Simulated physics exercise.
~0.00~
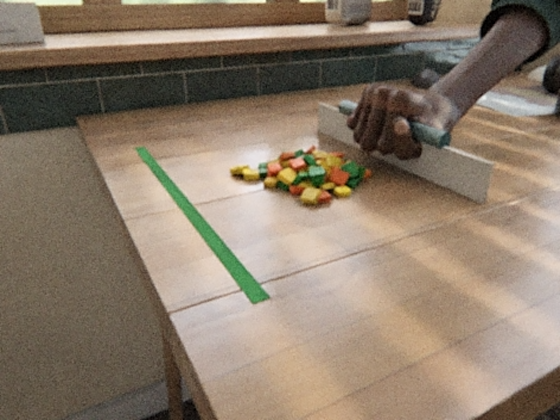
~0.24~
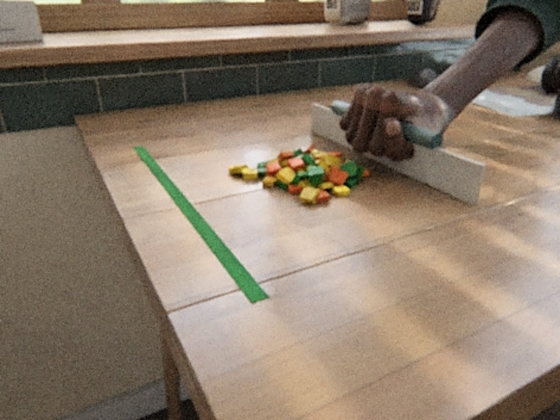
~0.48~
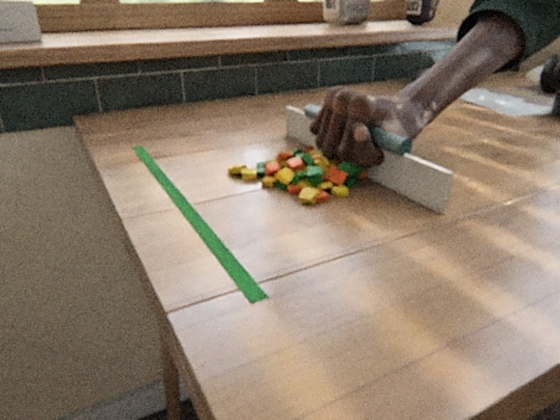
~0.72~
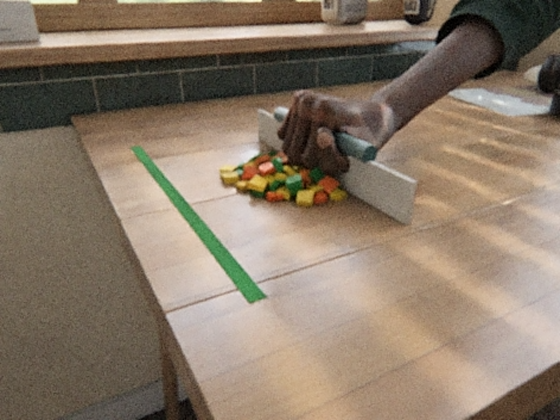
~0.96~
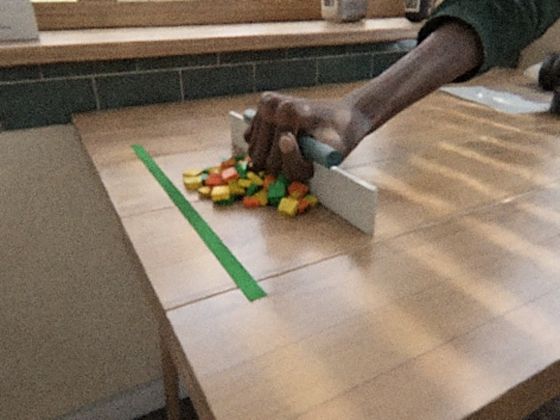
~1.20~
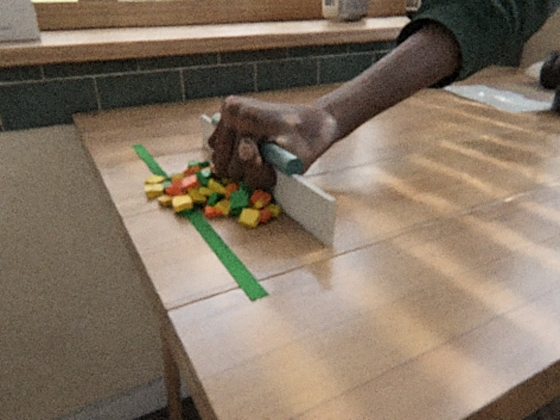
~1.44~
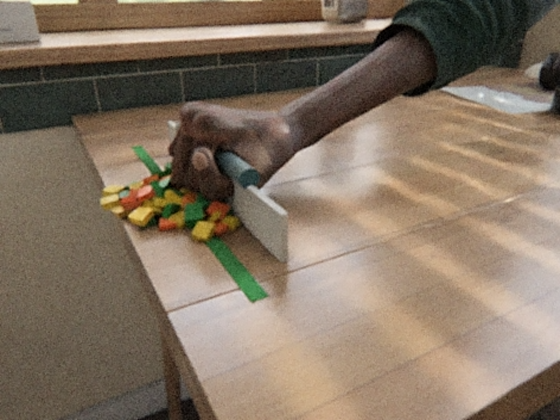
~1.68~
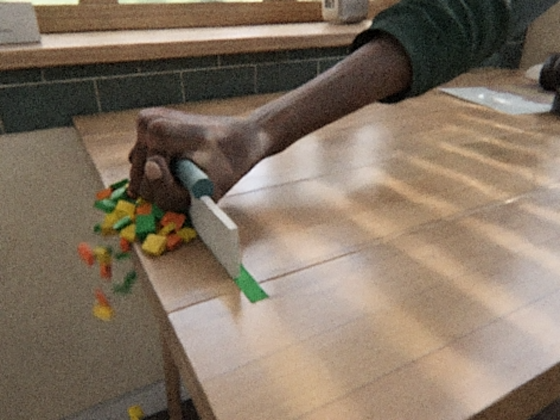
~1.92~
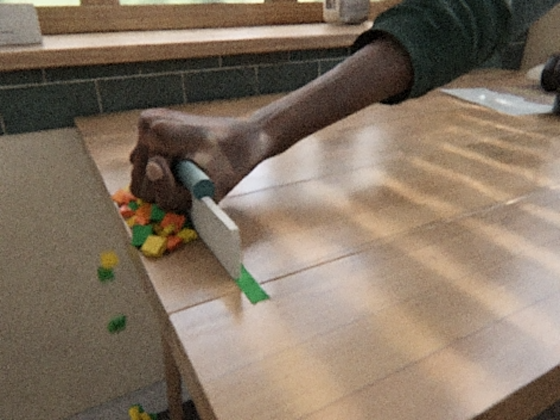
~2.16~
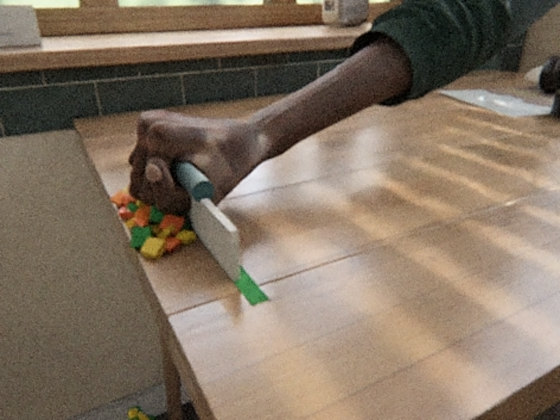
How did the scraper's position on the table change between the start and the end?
At the start the scraper was well to the right of the green tape, behind the colorful heap. By the end it had moved left and was resting at the tape, close to the table's left edge.
